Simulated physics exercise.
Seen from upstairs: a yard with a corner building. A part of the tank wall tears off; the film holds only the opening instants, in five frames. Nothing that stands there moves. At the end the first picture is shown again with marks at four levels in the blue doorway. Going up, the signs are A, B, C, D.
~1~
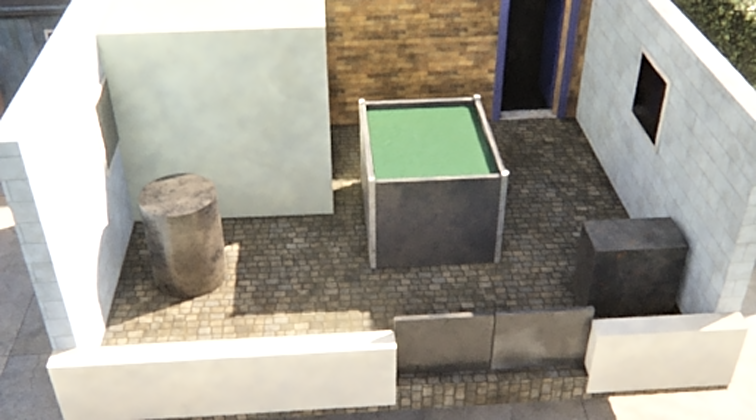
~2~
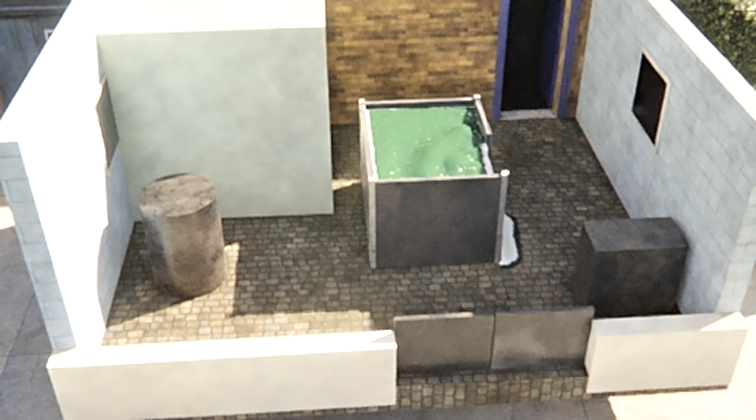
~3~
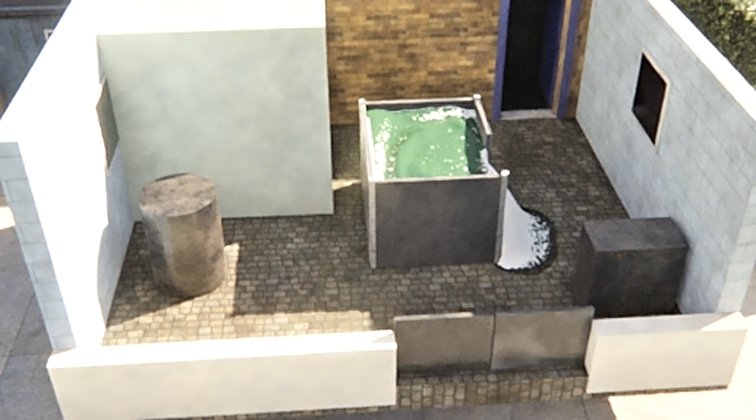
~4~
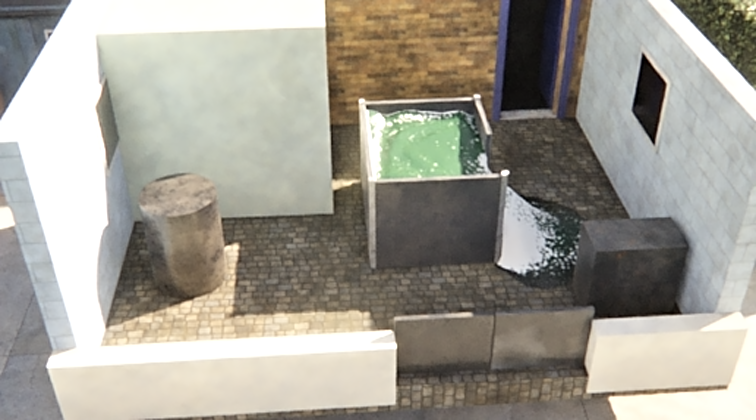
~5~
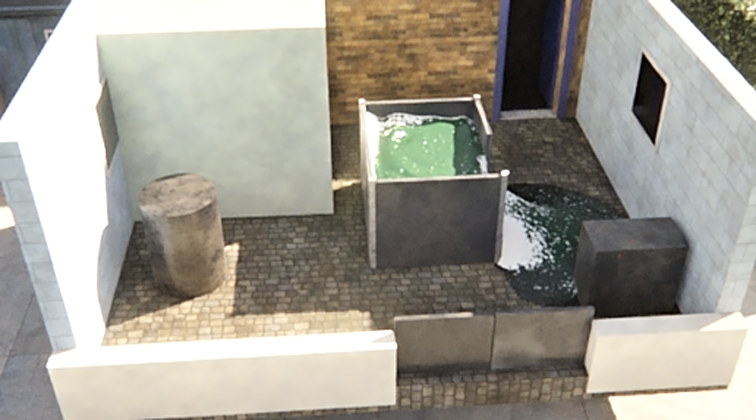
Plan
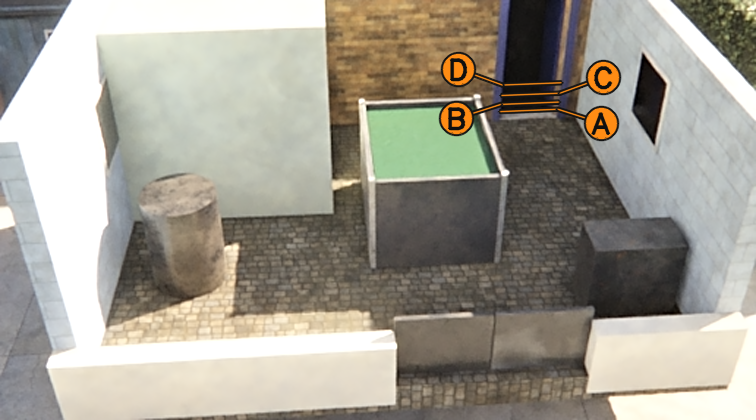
Square dark tank in a walled yard churning with green water as a foaming stream pours out and spreads rightward over paving.
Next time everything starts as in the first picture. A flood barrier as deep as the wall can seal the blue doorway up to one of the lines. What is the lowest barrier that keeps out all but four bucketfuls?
Go for C.
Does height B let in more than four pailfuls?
Yes, that goes wrong.
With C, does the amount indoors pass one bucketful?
No, less.
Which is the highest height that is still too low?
Height B.
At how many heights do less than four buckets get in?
Two of the four.
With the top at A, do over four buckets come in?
Yes, it does.
In orange, A at (529, 110); B at (529, 103); C at (530, 94); D at (531, 83); from the bottom up A, B, C, D.
With A, dozens of bucketfuls pour in.
With B, about 10 bucketfuls get in.
With C, a splash gets over, under a bucket.
With D, nothing gets over.
